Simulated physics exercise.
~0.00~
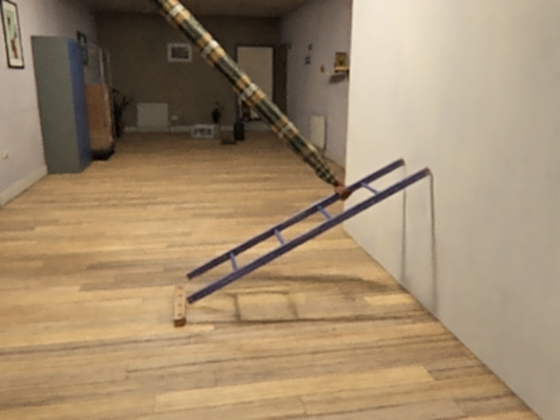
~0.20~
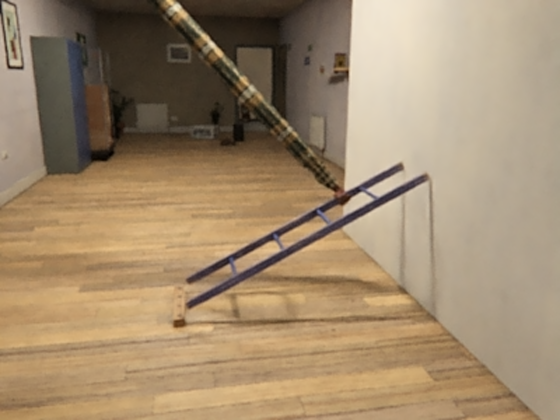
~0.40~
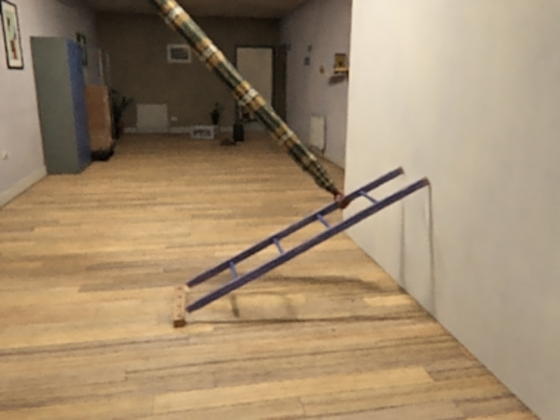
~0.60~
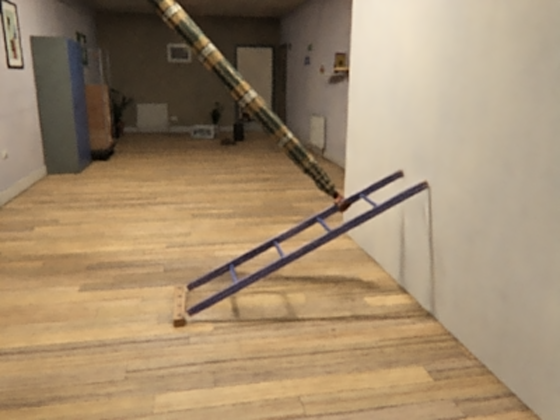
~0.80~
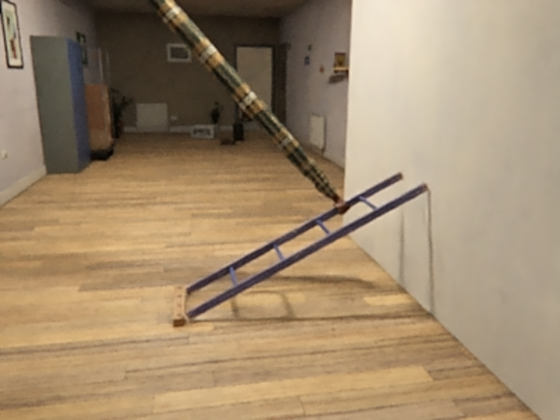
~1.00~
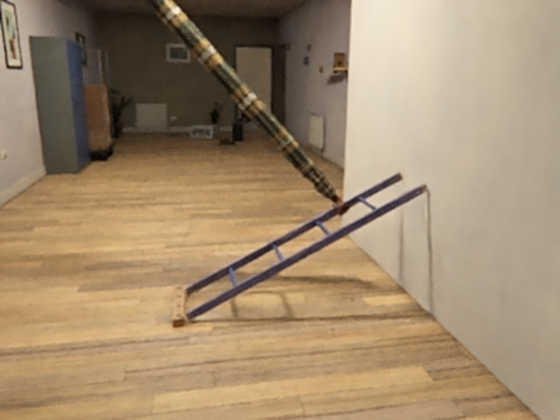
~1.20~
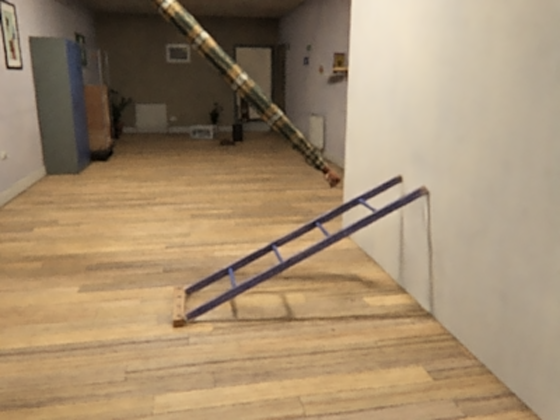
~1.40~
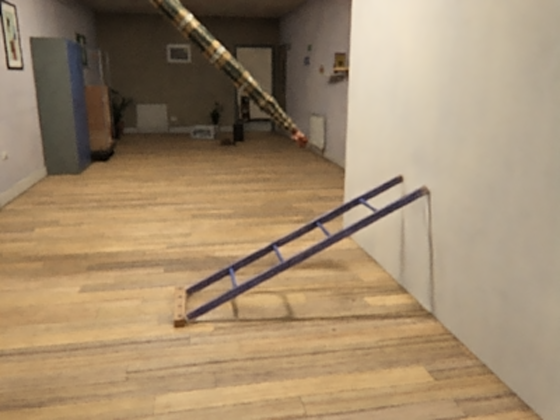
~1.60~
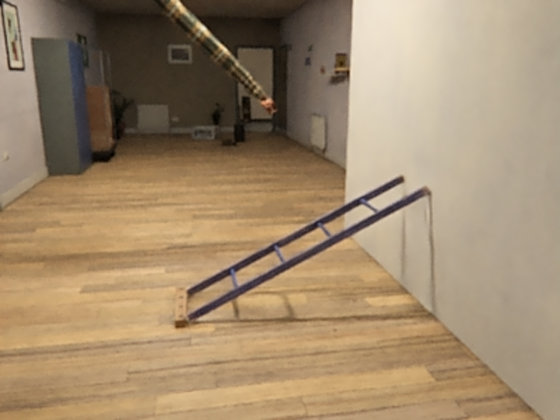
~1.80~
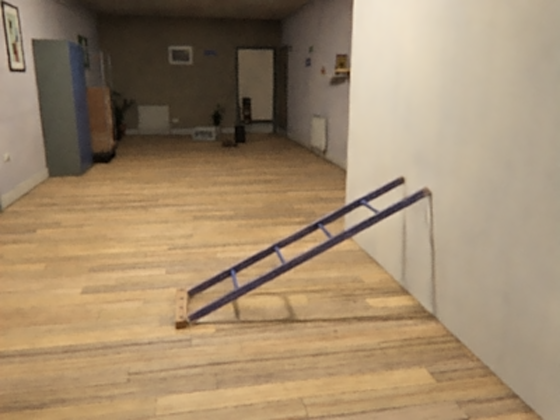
At the start, a blue ladder leans at a low slant against a white wall on the right, its foot by a small strip of wood on the wooden floor. An arm in a plaid sleeve reaches down from the top, the hand at the ladder's upper part. The ladder's upper end dips very slightly while the hand stays with it. Then the hand lets go and draws back up and to the left, until the arm is out of view. The ladder stays leaning on the wall, at rest, with the wooden strip still at its foot.
